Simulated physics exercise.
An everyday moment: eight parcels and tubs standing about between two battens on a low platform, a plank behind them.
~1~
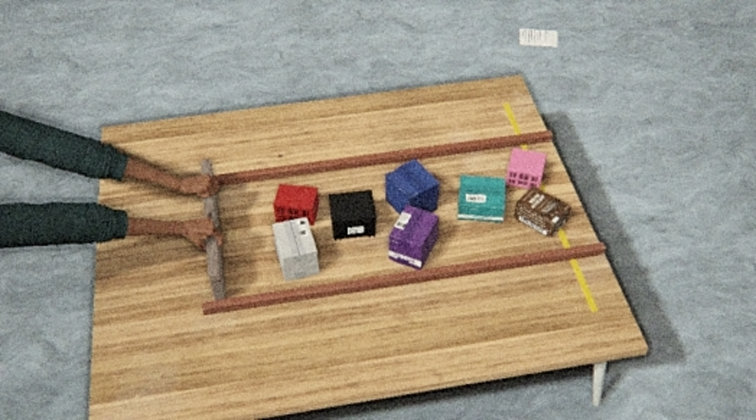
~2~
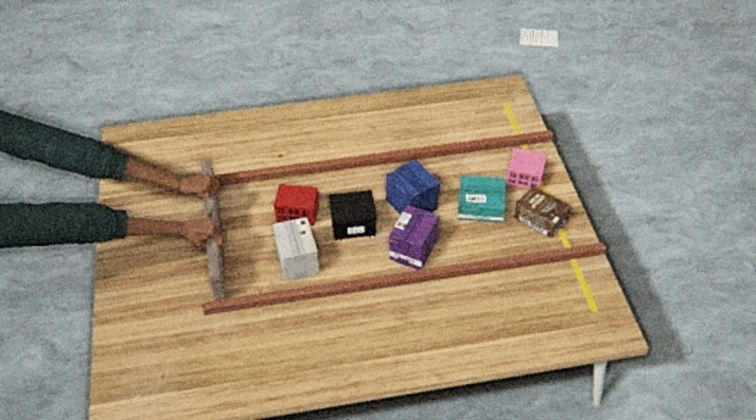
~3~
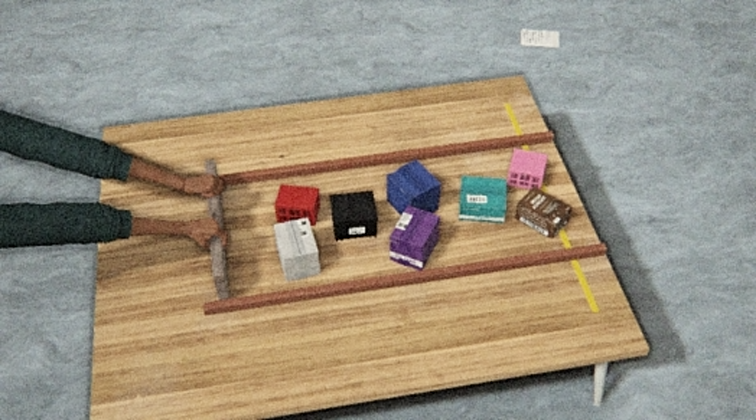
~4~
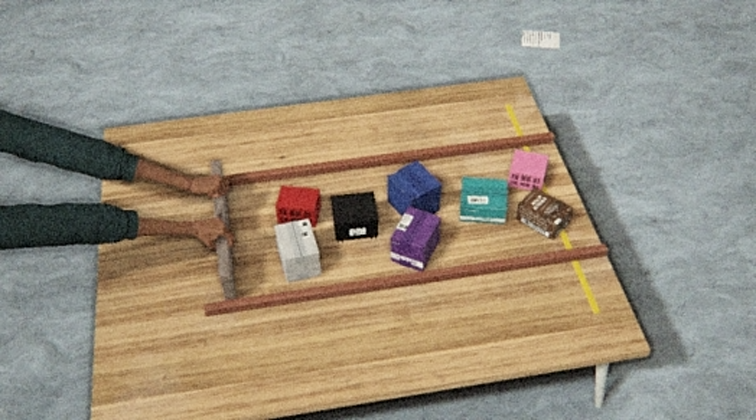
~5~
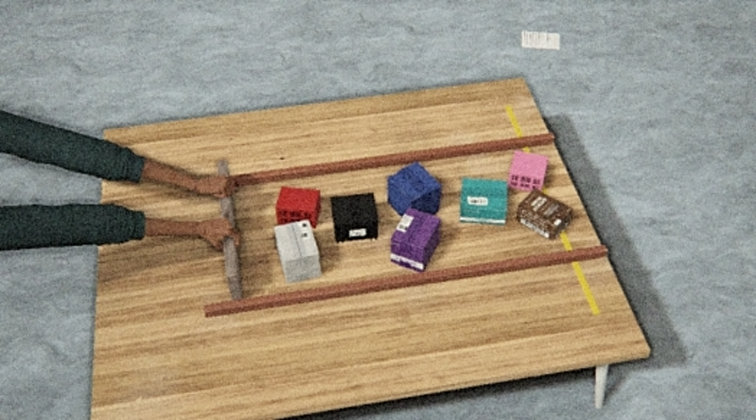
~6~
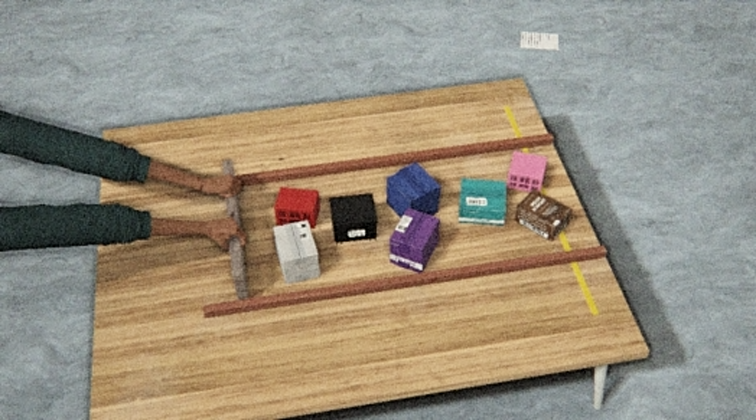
Two hands slide a plank slightly right across a wooden platform toward eight still parcels.
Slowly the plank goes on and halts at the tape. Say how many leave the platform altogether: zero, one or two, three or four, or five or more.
Here the number that fall off is five or more.
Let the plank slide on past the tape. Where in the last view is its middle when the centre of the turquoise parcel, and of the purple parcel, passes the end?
At (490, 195) for the turquoise parcel; at (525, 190) for the purple parcel.
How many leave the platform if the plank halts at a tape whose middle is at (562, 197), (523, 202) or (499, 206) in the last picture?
In that order 8, 4 and 3.
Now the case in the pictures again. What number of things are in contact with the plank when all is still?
The number is 2.
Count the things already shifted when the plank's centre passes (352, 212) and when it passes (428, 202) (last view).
6 and 8.
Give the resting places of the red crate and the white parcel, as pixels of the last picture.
The red crate stops around (557, 168); the white parcel around (577, 215).
Soon after, none off yet; pink crate at rest near (527, 172); brown box at rest near (543, 215); turquoise parcel at rest near (482, 202).
Then, none off yet; pink crate moved about its own width near (542, 161); brown box moved a little near (564, 218); turquoise parcel moved about its own width near (535, 188).
At rest, the number that fall off is five or more; fallen, black tote, purple parcel, blue parcel, turquoise parcel, brown box and pink crate.
